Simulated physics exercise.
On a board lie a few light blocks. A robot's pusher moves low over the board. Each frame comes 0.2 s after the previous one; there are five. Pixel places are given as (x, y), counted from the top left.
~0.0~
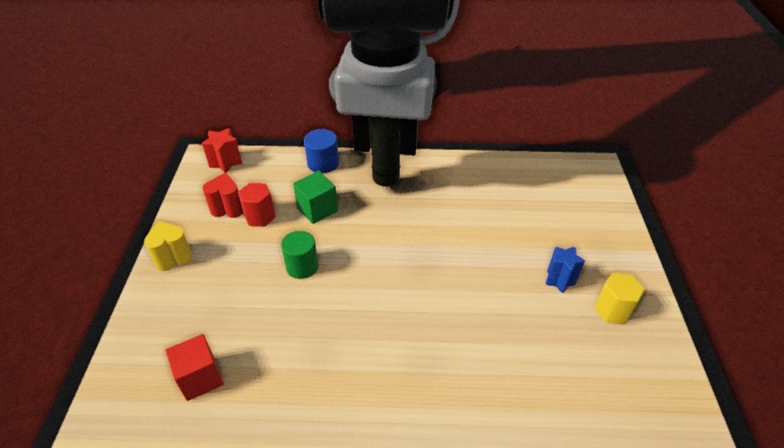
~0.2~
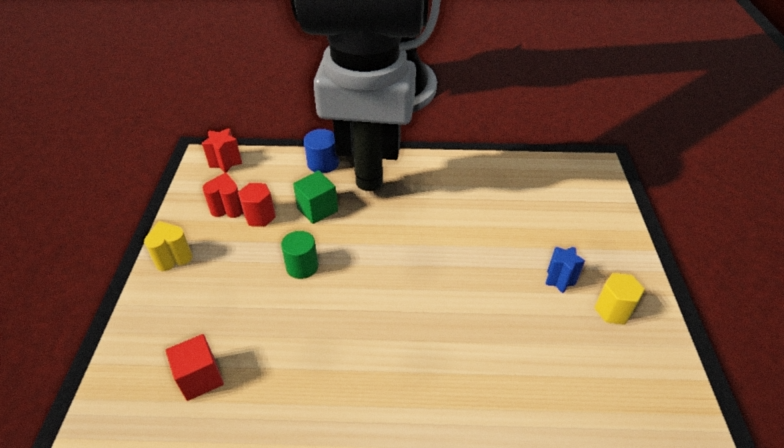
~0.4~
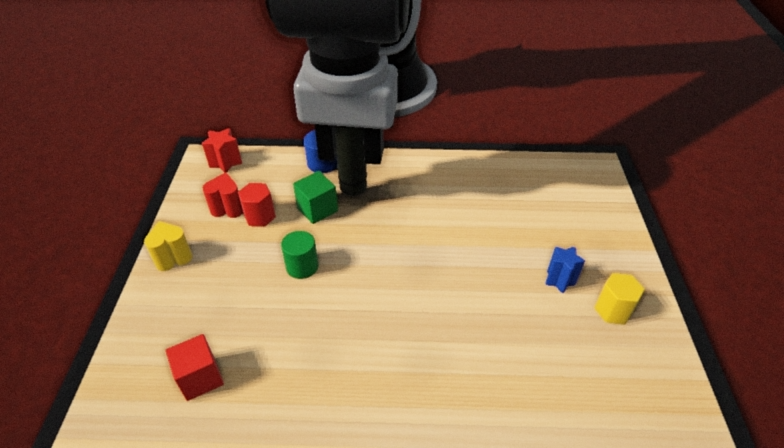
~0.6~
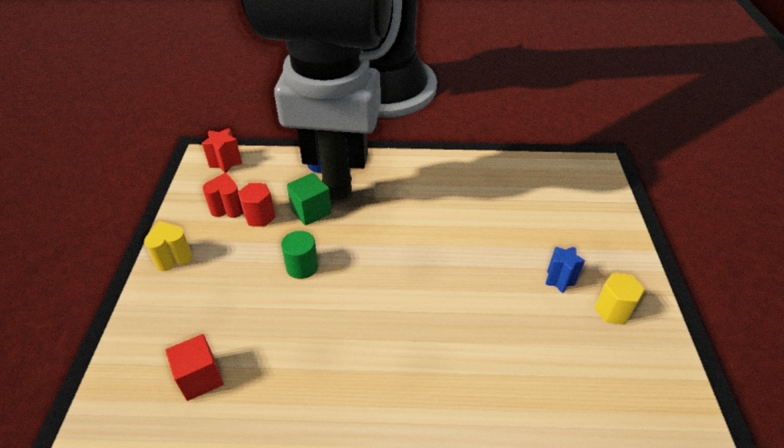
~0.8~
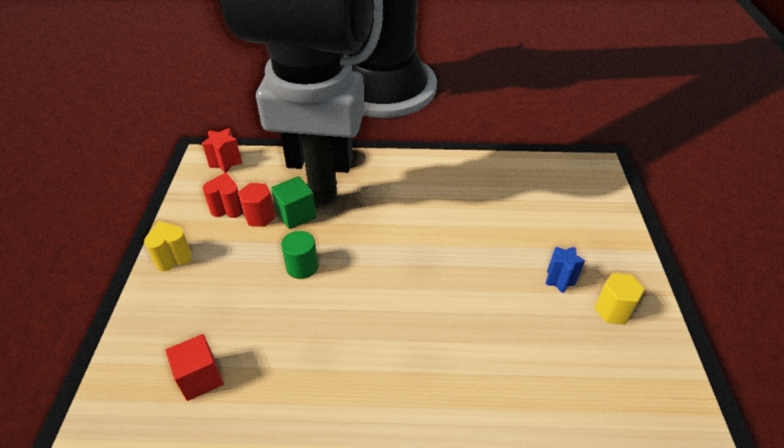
A robot arm moving left across a wooden board, its pusher nudging a green cube toward the red blocks beside it.
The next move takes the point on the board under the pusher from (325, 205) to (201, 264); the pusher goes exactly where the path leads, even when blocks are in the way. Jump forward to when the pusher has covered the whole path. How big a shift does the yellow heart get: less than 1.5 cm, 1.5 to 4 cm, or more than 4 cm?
Shift of under 1.5 cm.
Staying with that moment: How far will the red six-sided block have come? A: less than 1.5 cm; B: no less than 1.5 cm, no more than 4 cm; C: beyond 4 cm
C (beyond 4 cm)
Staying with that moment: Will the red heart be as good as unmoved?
No, I don't think so.
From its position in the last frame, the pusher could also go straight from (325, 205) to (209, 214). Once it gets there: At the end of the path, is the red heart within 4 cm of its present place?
That would be a no.
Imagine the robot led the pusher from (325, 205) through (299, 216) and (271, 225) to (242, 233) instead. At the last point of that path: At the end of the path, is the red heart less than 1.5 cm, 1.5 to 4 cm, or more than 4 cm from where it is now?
Goes 1.5 to 4 cm.
On the path given first. One third of the way, pusher at (283, 214); red heart at (208, 182), turned 55° clockwise; red six-sided block at (215, 202), turned 15° clockwise; green four-sided block at (248, 204), turned 25° clockwise.
Two thirds of the way, pusher at (241, 234); red heart at (204, 182), turned 75° clockwise; red six-sided block at (179, 205), turned 45° clockwise; green four-sided block at (203, 218), turned 50° clockwise.
At the end, pusher at (197, 255); yellow heart at (154, 240), turned 20° clockwise; red heart at (204, 182), turned 75° clockwise; red six-sided block at (166, 201), turned 70° clockwise; green four-sided block at (179, 219), turned 80° clockwise.
